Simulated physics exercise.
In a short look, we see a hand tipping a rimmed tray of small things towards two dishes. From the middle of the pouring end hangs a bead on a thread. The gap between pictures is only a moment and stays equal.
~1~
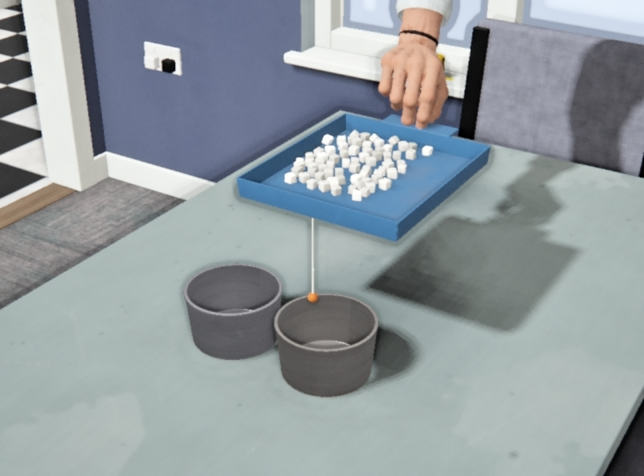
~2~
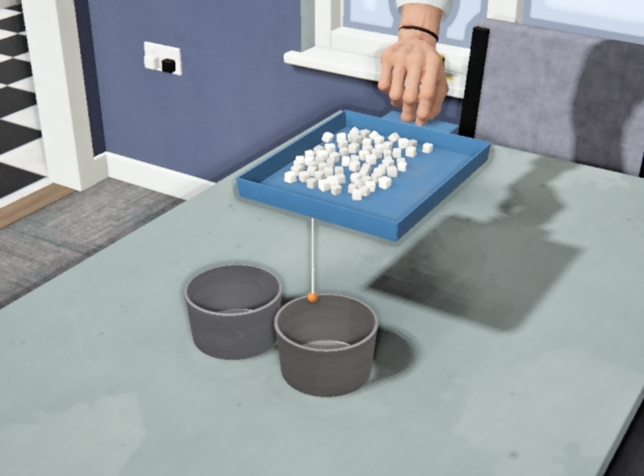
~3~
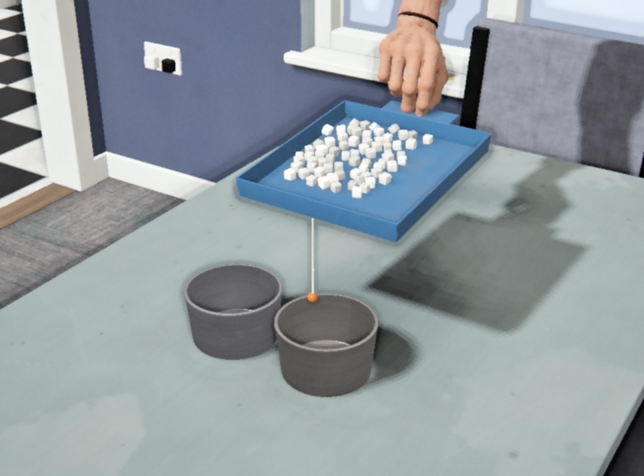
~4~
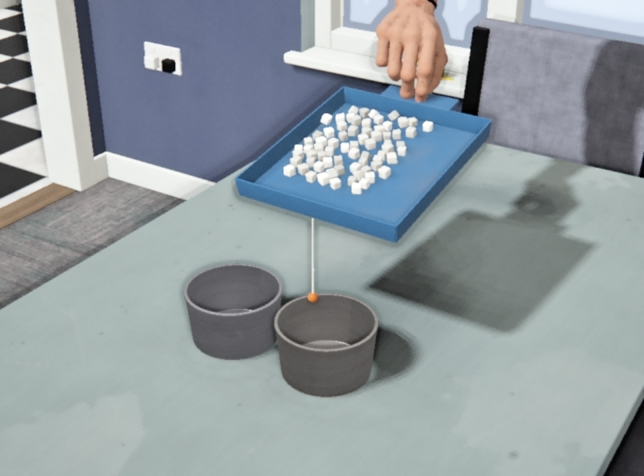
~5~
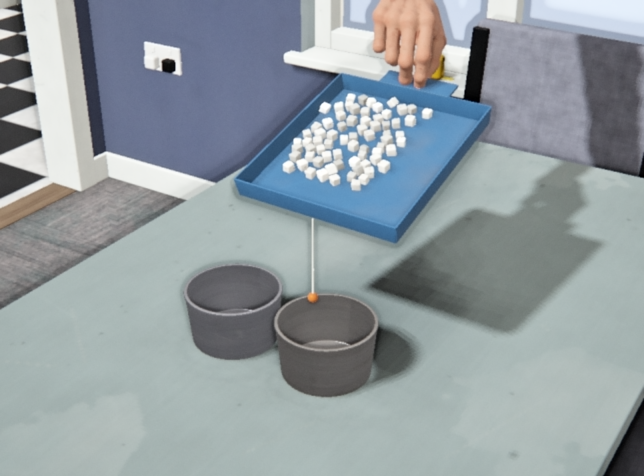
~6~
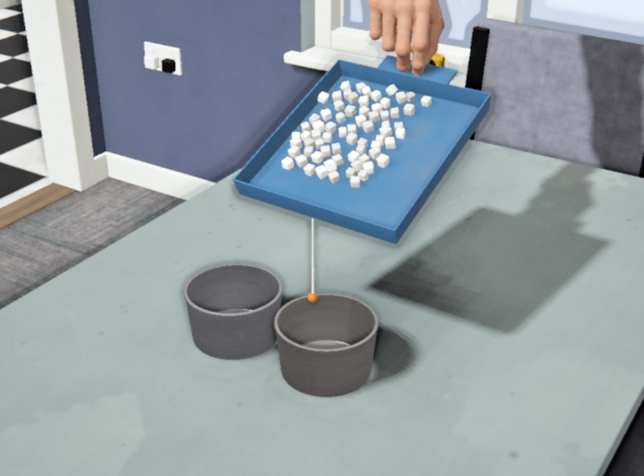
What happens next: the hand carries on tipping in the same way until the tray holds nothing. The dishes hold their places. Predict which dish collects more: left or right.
Right.
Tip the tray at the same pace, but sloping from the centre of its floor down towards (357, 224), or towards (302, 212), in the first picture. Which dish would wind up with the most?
Try 1: The right-side dish; try 2: The left-side dish.
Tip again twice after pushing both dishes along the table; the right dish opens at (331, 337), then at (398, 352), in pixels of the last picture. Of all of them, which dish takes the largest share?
The dish to the right, then the dish to the left.
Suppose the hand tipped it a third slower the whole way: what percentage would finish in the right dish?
About 30 %.
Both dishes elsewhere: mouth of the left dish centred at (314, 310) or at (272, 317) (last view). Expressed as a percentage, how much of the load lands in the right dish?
Roughly 0% on the first try and 20% on the second.
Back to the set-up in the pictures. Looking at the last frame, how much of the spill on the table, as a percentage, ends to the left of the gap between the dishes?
70 %, near enough.
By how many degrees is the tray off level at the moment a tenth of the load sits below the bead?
About 85°.
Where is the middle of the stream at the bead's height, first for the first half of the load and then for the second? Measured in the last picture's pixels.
Initially about (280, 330); subsequently about (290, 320).
Soon, tray tipped steeply; nearly all on the tray; a stray few in the air.
A while on, tray tipped past a quarter turn; most on the tray; a small part outside both; a stray few in the air.
Towards the end, tray tipped past a quarter turn; about a quarter in the right dish; a stray few in the left dish; most outside both.
Finally, tray tipped past a quarter turn; about a quarter in the right dish; a stray few in the left dish; most outside both.
